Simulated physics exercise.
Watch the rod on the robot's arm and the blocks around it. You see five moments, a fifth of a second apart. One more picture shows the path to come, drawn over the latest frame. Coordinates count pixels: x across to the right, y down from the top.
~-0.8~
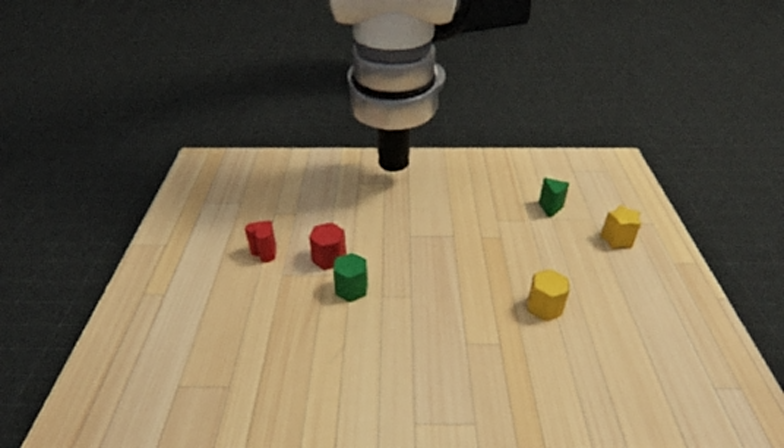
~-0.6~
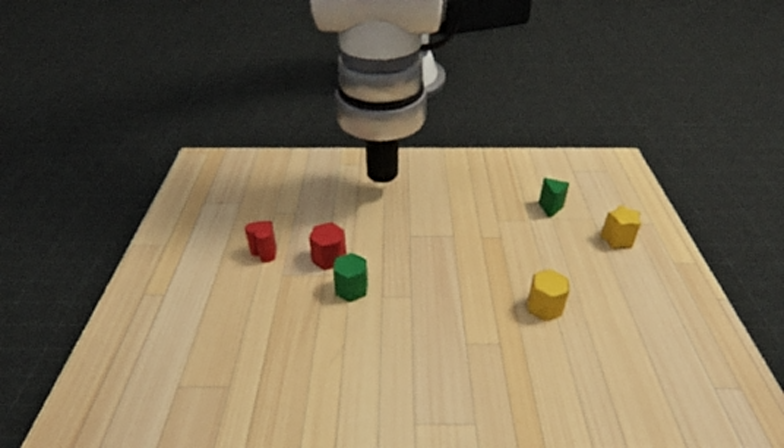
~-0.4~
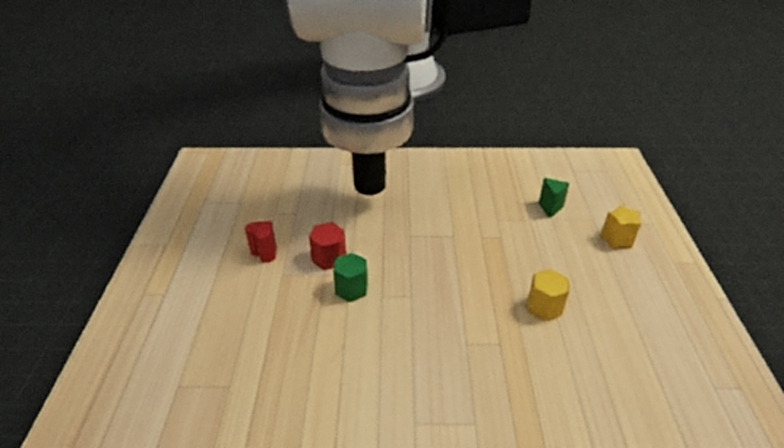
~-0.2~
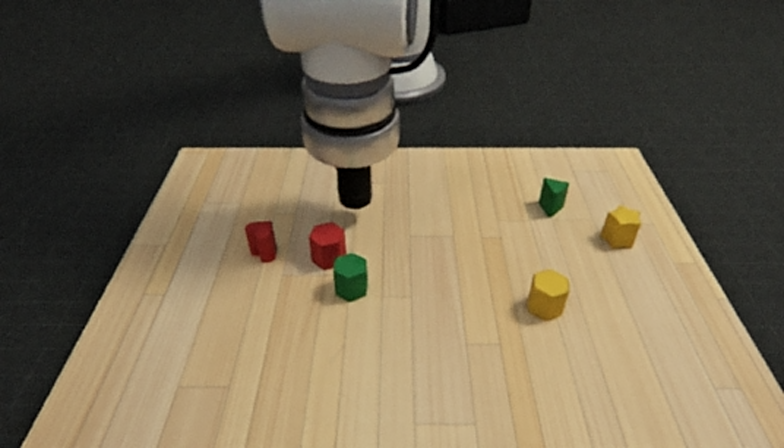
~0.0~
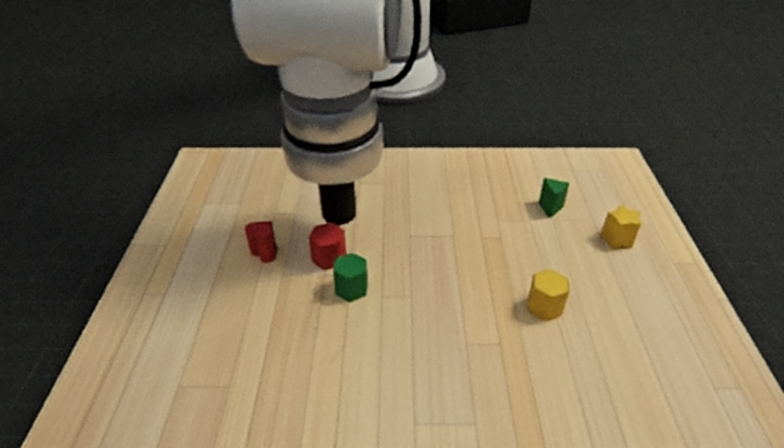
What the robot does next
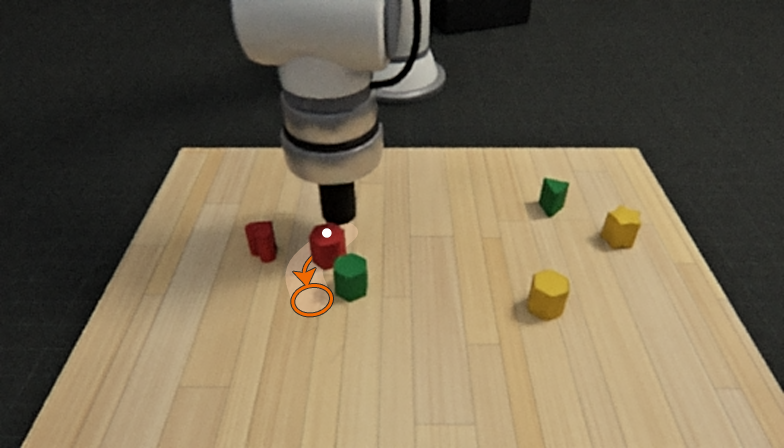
The robot arm moves its black rod left and nearer over the board, blocks still.
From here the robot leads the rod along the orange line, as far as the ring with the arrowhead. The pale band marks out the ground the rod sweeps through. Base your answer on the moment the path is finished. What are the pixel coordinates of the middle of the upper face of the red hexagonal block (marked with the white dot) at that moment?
The spot you're after is about (320, 302) in the image.
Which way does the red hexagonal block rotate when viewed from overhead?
Direction: Anticlockwise.
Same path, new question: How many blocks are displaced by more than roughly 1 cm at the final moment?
My guess is one.
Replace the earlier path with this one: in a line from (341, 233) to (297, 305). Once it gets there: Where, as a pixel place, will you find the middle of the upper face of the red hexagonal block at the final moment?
I predict (299, 308).
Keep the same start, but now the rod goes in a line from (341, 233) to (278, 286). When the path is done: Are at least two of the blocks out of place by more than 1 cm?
I'd say no.
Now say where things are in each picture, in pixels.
The first picture shows tip of the rod (394, 164), middles of tops, red hexagonal block (327, 233), green hexagonal block (350, 264).
The second picture shows rod (383, 175), nothing pushed.
The third picture shows rod (370, 186), nothing pushed.
The fourth picture shows rod (356, 200), nothing pushed.
The fifth picture shows rod (339, 215), red hexagonal block (327, 233), green hexagonal block (350, 264).
The line goes from (341, 233) via (319, 251) and (304, 274), ending at (312, 300); the dot is on the red hexagonal block.
What follows on the original path. One third of the way, rod (315, 235); red hexagonal block (315, 253), turned 35° anticlockwise.
Two thirds of the way, rod (301, 257); red hexagonal block (312, 275), turned 75° anticlockwise.
At the end, rod (309, 282); red hexagonal block (320, 302), turned 70° anticlockwise; green hexagonal block unmoved.
